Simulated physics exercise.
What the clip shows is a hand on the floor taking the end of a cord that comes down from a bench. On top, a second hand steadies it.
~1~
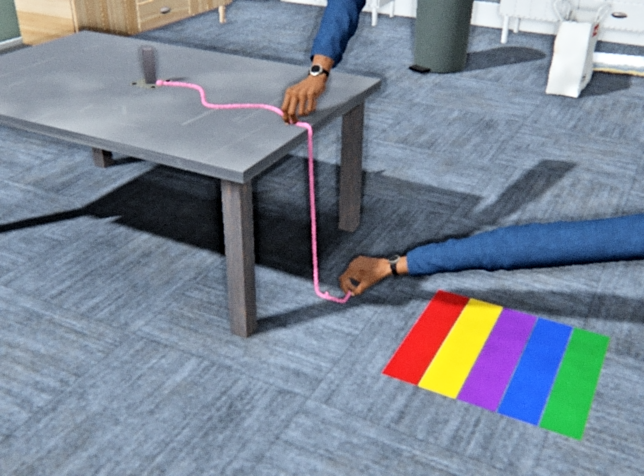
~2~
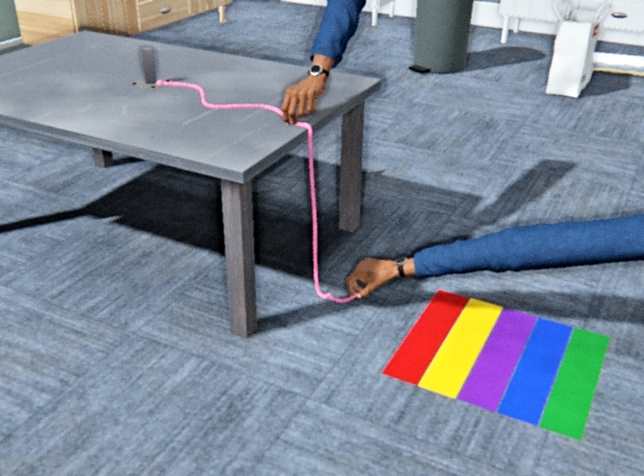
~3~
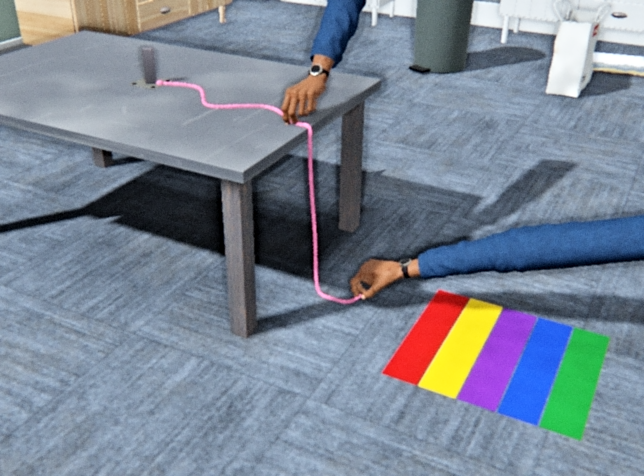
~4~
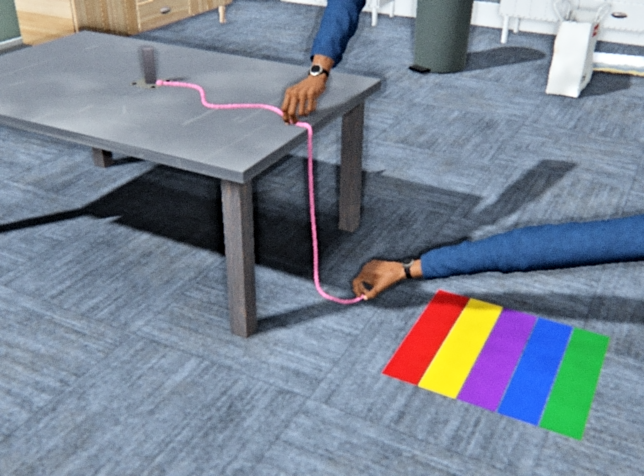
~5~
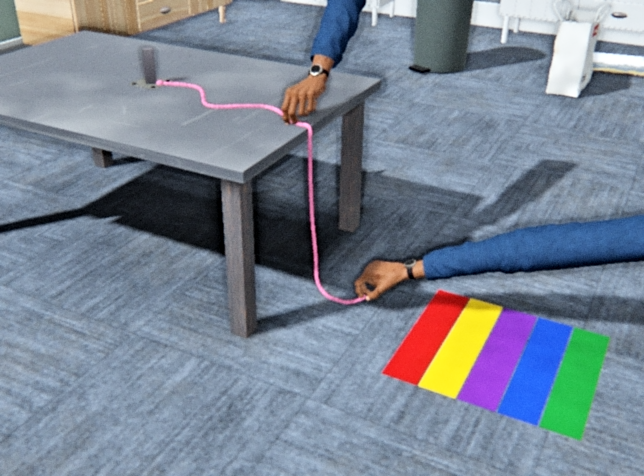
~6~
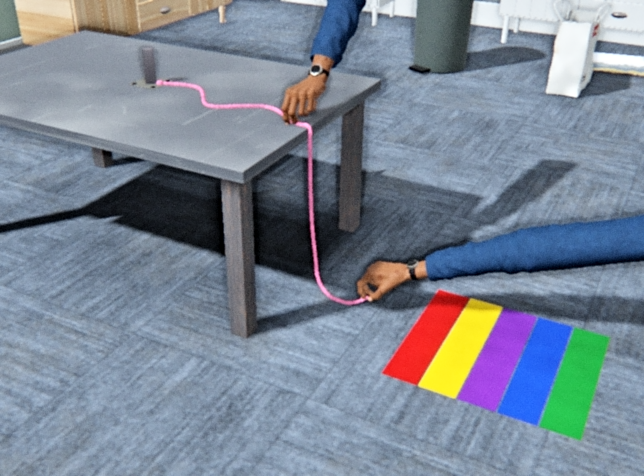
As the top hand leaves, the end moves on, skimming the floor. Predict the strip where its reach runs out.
Its reach runs out at the purple strip.
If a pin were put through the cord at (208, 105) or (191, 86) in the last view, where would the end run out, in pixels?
I'd put it around (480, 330) the first time and around (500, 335) the second.
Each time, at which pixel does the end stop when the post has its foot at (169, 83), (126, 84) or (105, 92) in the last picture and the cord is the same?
First close to (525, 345), next close to (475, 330), last close to (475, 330).
Soon after, end near (431, 316); over red.
Then, end near (477, 330); over yellow.
At full stretch, end near (504, 338); over purple. It halts on the purple strip.
